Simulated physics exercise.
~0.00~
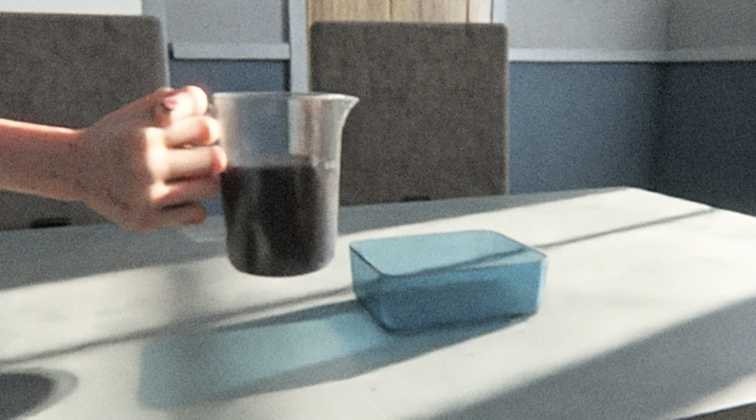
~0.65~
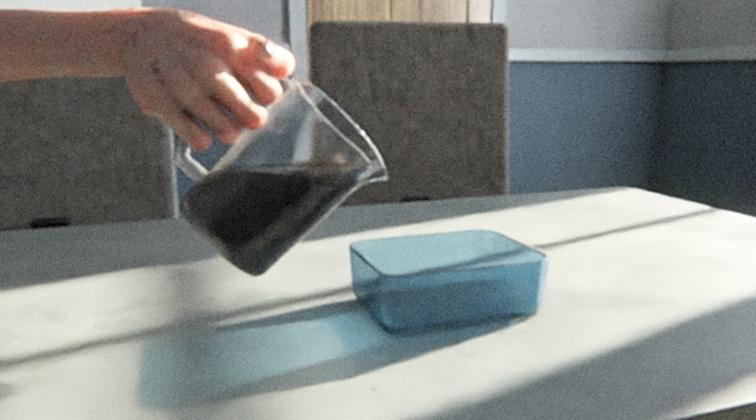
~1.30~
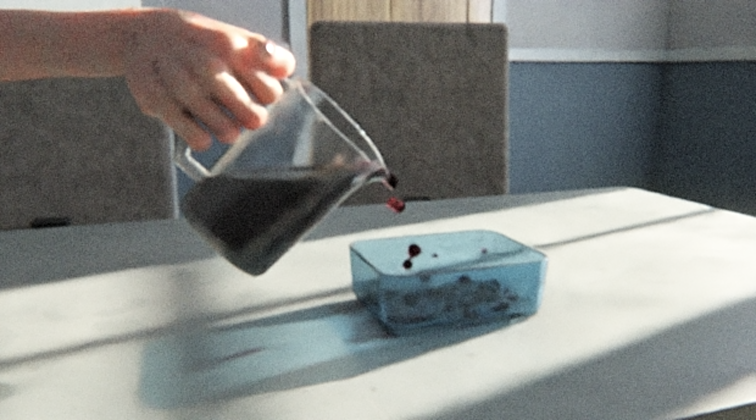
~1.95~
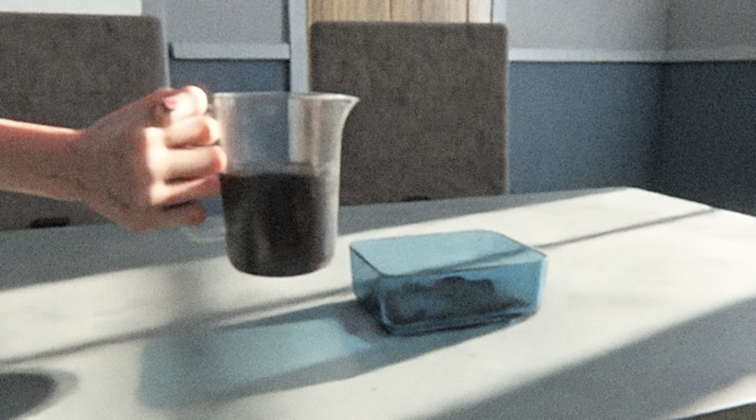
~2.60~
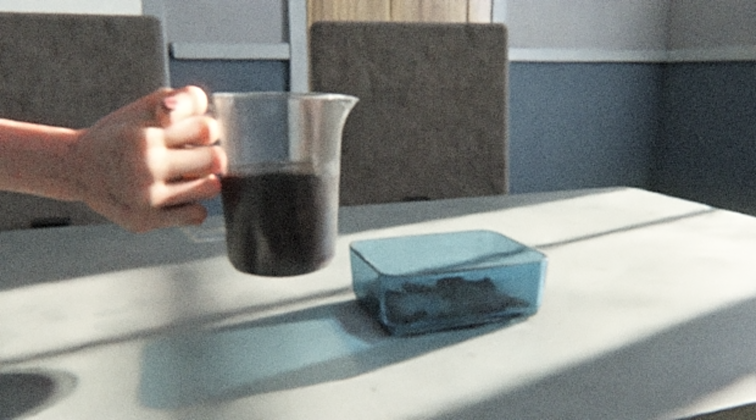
On a table, a hand tips a jug rightwards, pours dark liquid into a blue box, and rights it.
